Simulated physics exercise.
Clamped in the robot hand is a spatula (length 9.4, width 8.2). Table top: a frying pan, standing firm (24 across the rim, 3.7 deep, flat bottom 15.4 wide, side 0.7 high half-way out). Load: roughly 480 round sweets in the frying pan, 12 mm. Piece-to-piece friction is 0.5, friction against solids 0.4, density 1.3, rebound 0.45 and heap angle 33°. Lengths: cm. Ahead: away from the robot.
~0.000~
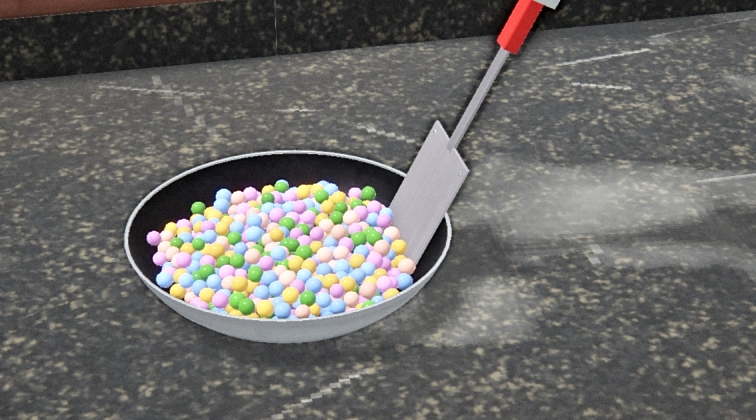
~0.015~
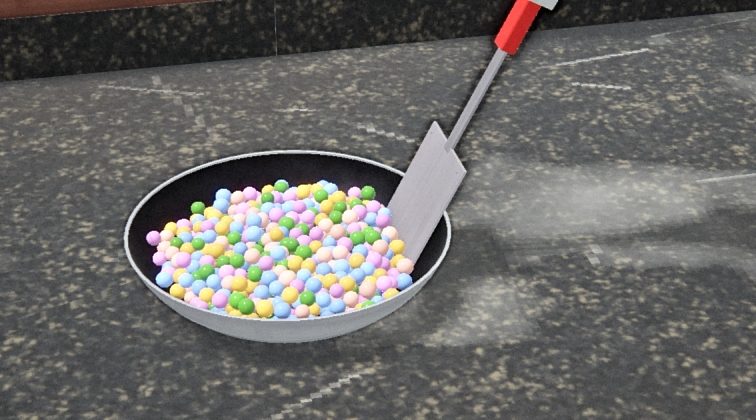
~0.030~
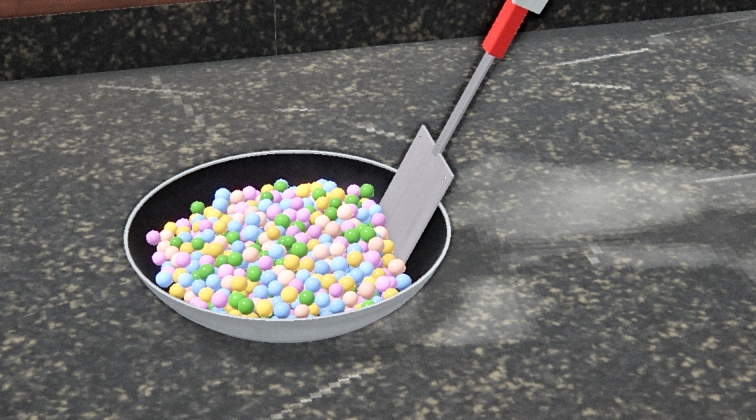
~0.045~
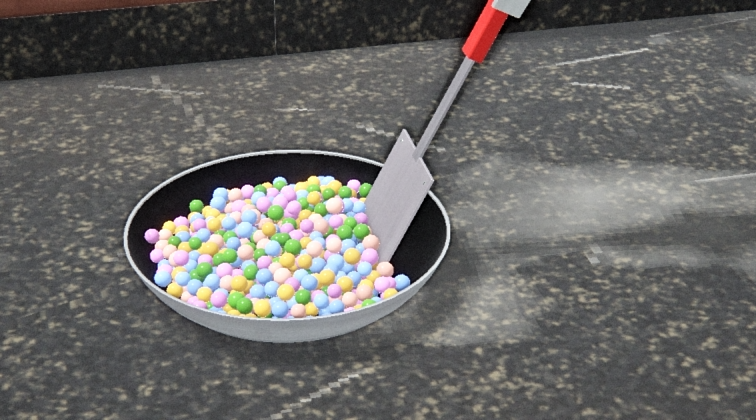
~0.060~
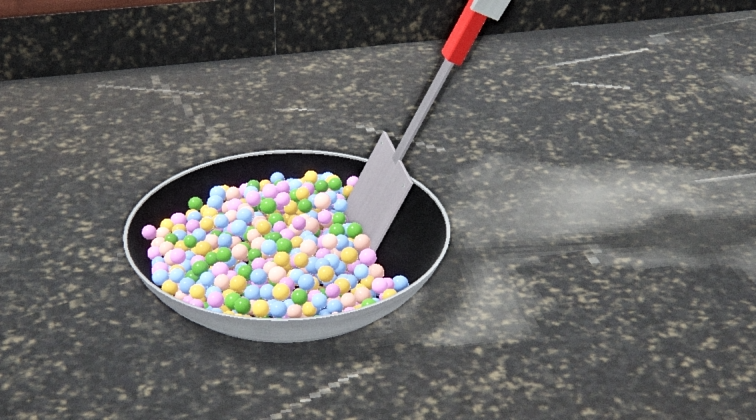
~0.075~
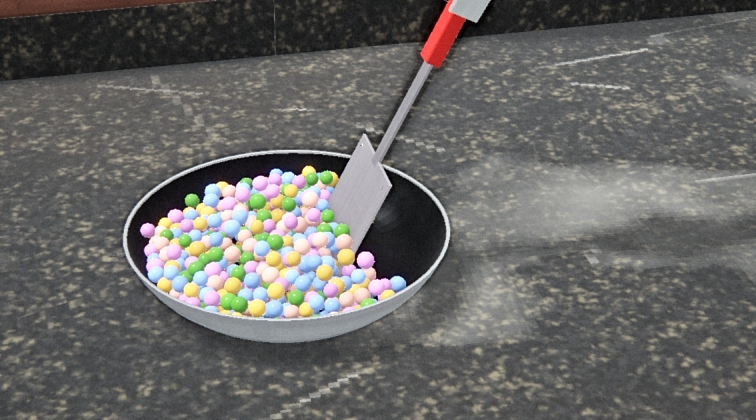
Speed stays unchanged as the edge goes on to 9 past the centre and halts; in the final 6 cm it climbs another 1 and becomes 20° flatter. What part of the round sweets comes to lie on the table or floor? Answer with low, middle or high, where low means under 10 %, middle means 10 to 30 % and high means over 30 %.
High.
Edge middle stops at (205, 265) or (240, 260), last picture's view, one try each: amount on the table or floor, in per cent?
15 % and 5 %.
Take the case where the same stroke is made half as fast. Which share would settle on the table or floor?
I'd reckon close to 20 per cent.
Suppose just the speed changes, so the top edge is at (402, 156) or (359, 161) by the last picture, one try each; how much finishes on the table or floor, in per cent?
I'd estimate close to 30 and 45 in a hundred.
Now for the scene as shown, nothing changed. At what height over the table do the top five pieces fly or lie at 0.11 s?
I'd say close to 6 cm on average.
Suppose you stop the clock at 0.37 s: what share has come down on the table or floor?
Some 30 per cent of the load.
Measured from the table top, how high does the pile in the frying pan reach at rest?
Close to 5.0 centimetres high.
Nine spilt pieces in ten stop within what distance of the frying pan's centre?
Distance from centre: Approx. 35 cm.
After 0.11 s, sloping 63°, highest piece 6 above the table; 475 in the frying pan.
After 0.15 s, sloping 56°, highest piece 7 above the table; 475 in the frying pan.
After 0.37 s, sloping 43°, highest piece 13 above the table; 298 in the frying pan, 144 on the table or floor, 33 on the blade or in flight.
After 1.42 s, sloping 43°, highest piece 4 above the table; 297 in the frying pan, 178 on the table or floor.
In the end, 297 in the frying pan, 178 on the table or floor. That is 37 % on the table or floor.
